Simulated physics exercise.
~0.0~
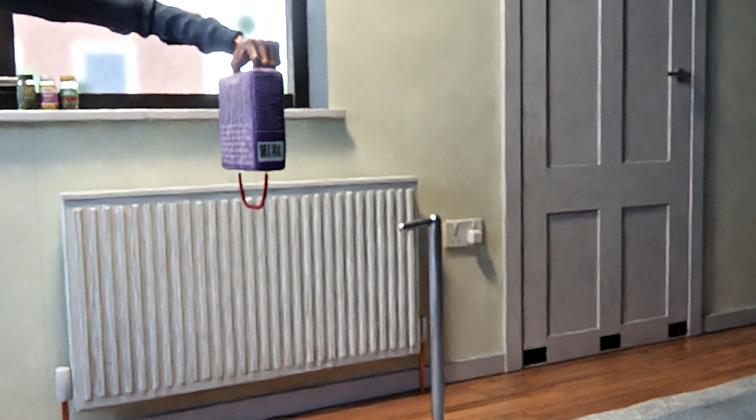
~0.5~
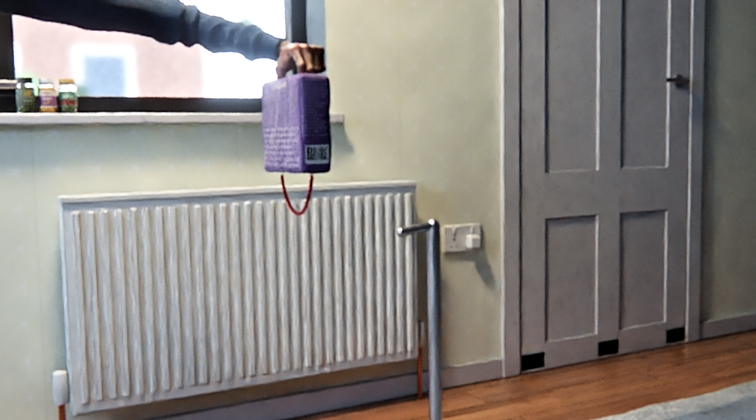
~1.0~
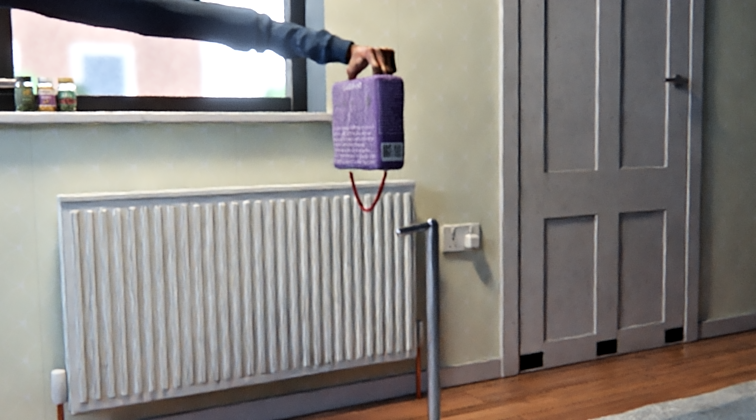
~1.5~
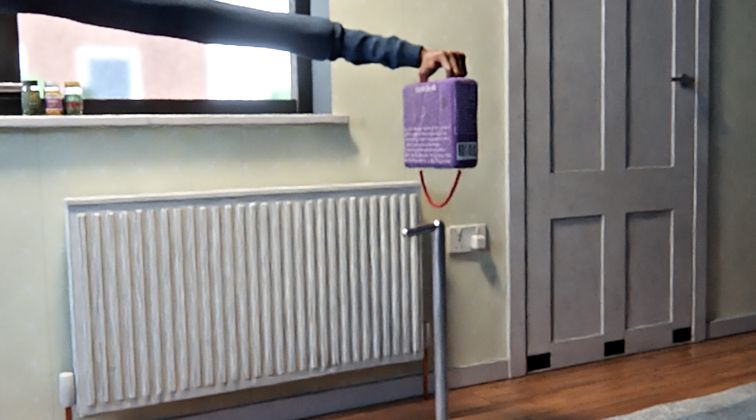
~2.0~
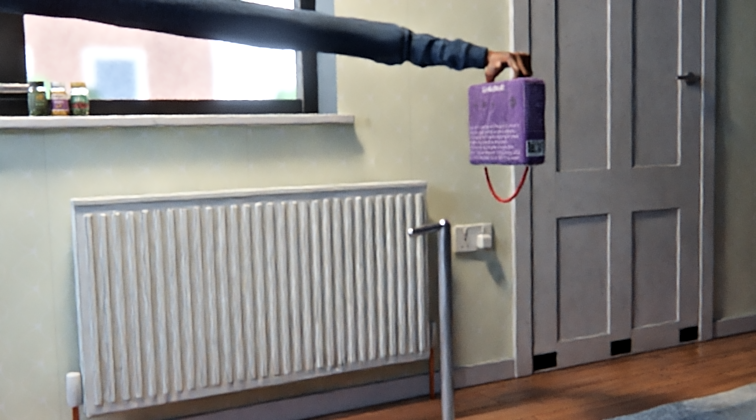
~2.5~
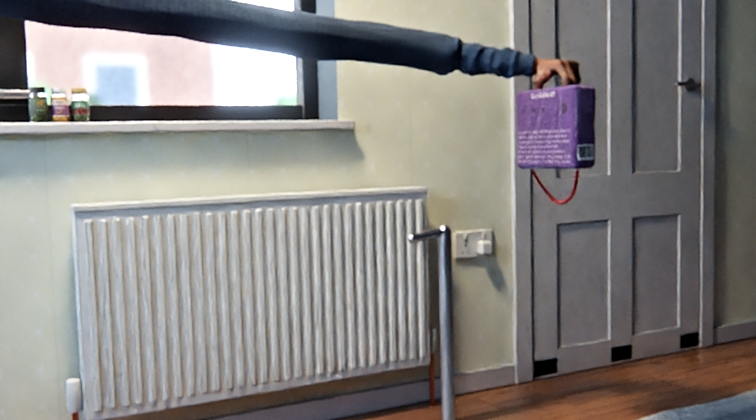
A purple bag with a loop of red cord dangling beneath it was carried to the right by an outstretched arm, past a window and radiator, over a hooked metal post, and ended up clear of it in front of the grey door.
